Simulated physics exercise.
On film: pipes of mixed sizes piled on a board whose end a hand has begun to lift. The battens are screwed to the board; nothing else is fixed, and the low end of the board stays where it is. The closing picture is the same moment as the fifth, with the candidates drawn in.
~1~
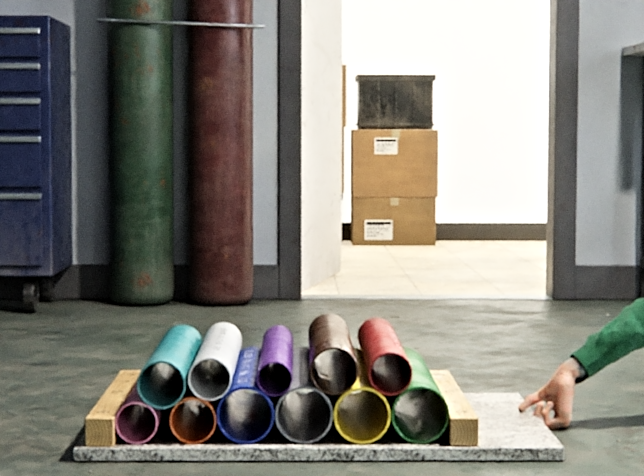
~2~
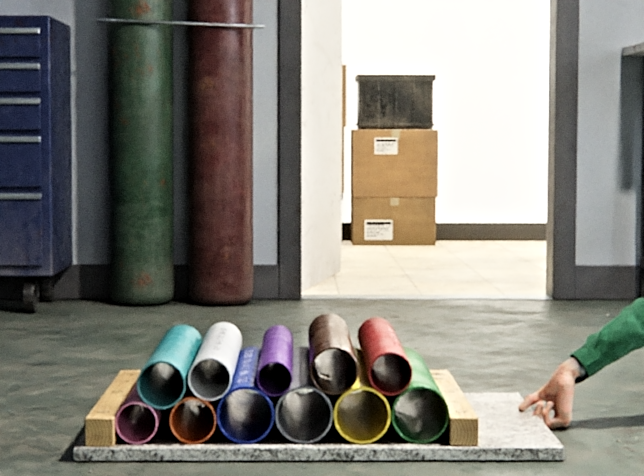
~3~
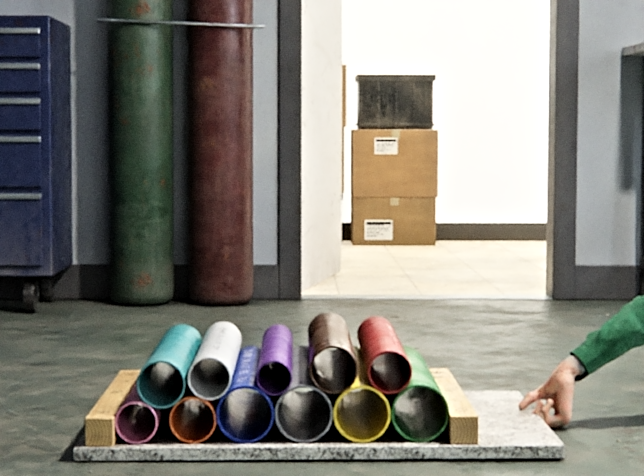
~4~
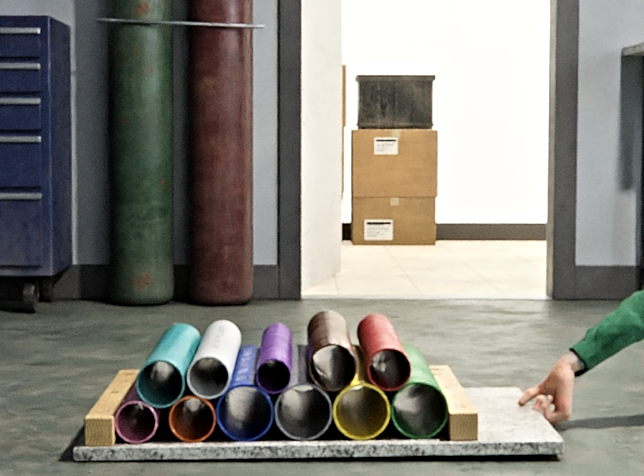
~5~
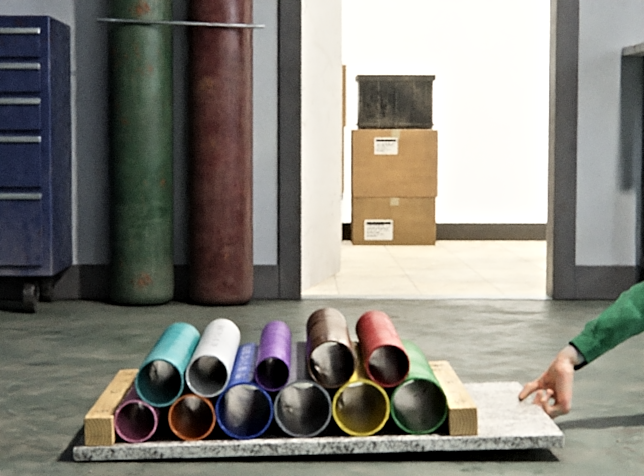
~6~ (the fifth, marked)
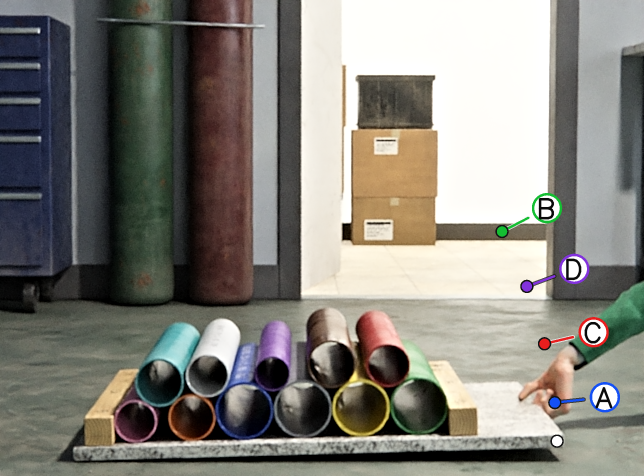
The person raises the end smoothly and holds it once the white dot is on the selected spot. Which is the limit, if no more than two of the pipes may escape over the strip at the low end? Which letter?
The answer is mark B.
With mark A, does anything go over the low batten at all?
No.
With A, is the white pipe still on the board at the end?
Yes.
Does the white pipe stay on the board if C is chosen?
Yes, with C.
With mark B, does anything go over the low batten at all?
Yes, at B.
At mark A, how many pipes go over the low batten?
With A, none.
On the marked copy, A at (555, 403); B at (502, 231); C at (544, 344); D at (527, 286); the white dot at (557, 441).
Following B. Soon after the start, board at 16°.
Later, board at 28°.
In the end, board at 28°, two over the low batten (turquoise, white).
As for the rest, A none over the low batten; C one over the low batten (turquoise); D one over the low batten (turquoise).
